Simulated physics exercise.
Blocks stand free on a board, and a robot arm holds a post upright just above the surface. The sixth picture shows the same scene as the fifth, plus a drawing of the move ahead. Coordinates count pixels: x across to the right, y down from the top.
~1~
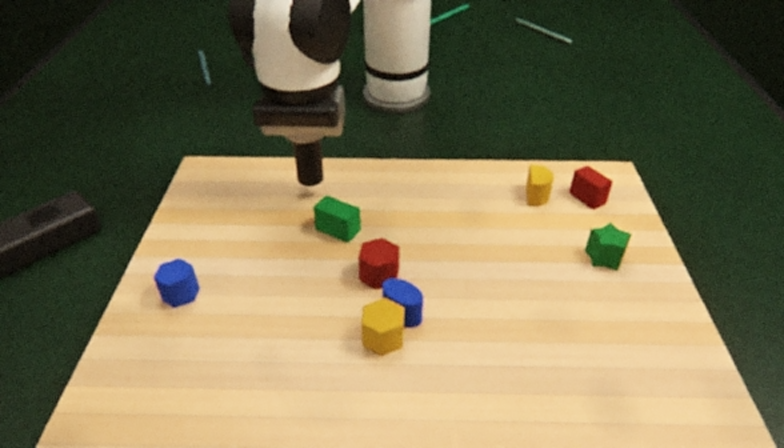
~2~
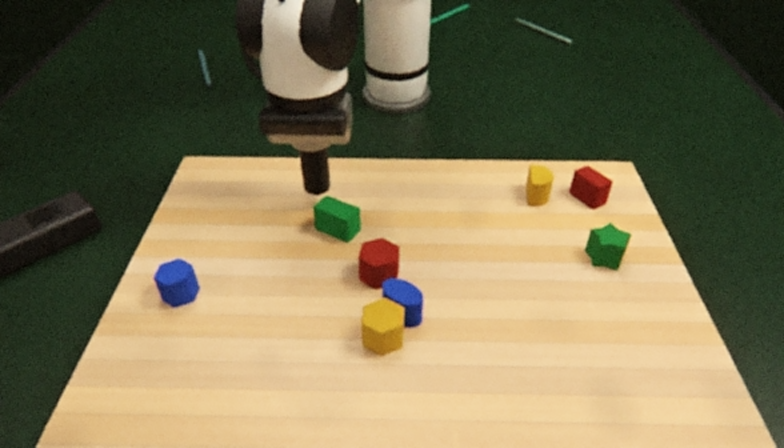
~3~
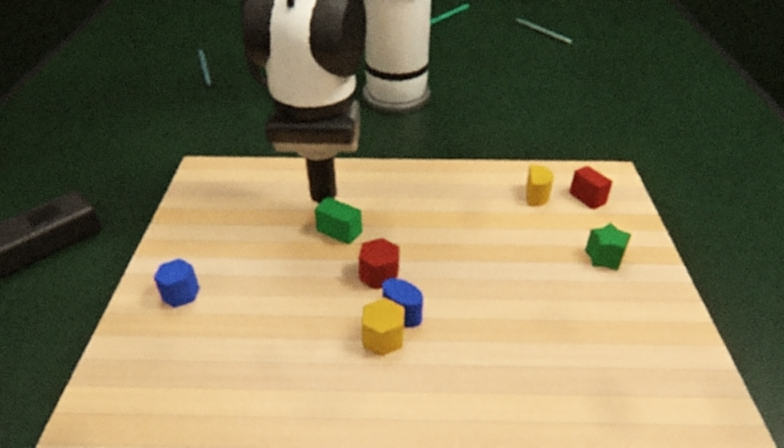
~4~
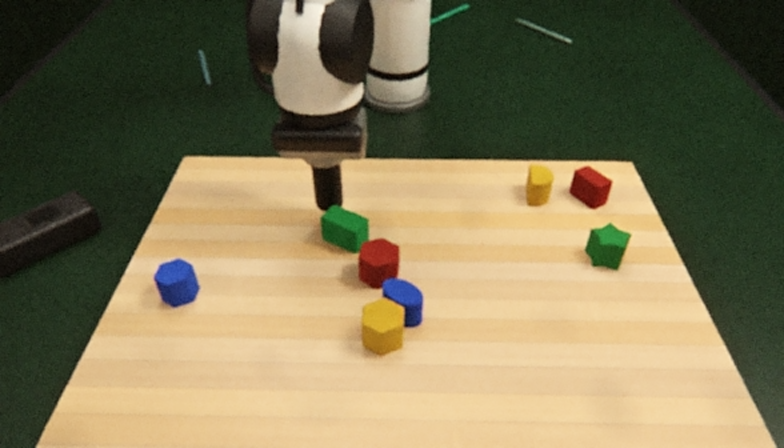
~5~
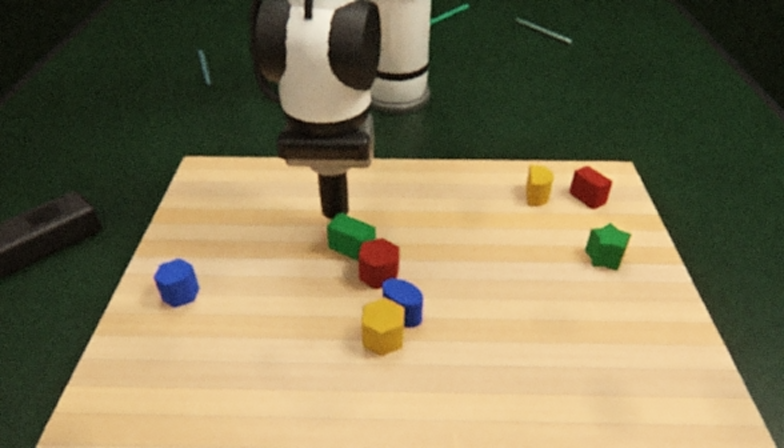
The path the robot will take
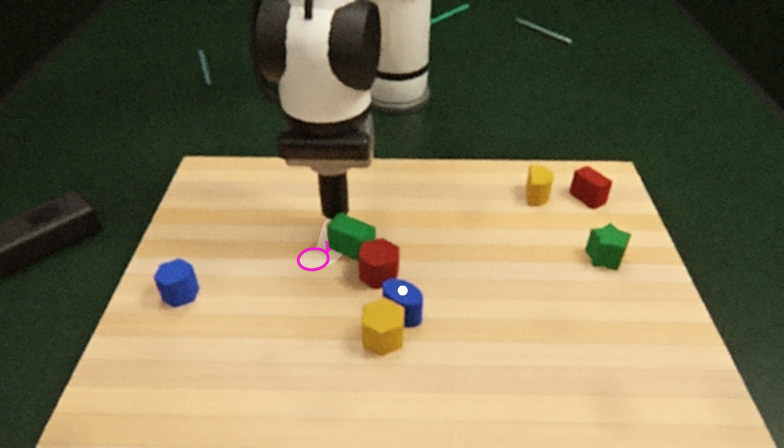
A robot arm lowers its post toward the green block and nudges it slightly down-right.
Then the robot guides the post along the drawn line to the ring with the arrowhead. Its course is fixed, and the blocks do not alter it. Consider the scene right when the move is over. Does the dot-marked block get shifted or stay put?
The dot-marked block will stay where it stands.
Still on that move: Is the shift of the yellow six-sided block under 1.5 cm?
Going by the path, yes.
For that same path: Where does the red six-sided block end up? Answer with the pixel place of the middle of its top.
Its top face will be centred at roughly (387, 263).
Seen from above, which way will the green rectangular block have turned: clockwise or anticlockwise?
Viewed from above: Anti-clockwise.
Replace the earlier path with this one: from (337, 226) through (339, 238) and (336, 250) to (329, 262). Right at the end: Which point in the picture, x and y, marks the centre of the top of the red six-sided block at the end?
Close to (395, 267).
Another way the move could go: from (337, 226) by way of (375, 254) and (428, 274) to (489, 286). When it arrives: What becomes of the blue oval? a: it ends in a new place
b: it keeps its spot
My answer is option a.
The line goes from (337, 226) through (334, 238) and (329, 251) to (313, 259); the dot is on the blue oval.
On the path given first. Halfway along, post (331, 231); green rectangular block (349, 245); red six-sided block (384, 261), turned 40° anticlockwise.
At the end, post (312, 245); green rectangular block (346, 252), turned 20° anticlockwise; red six-sided block (387, 263), turned 50° anticlockwise; yellow six-sided block unmoved; blue oval unmoved.
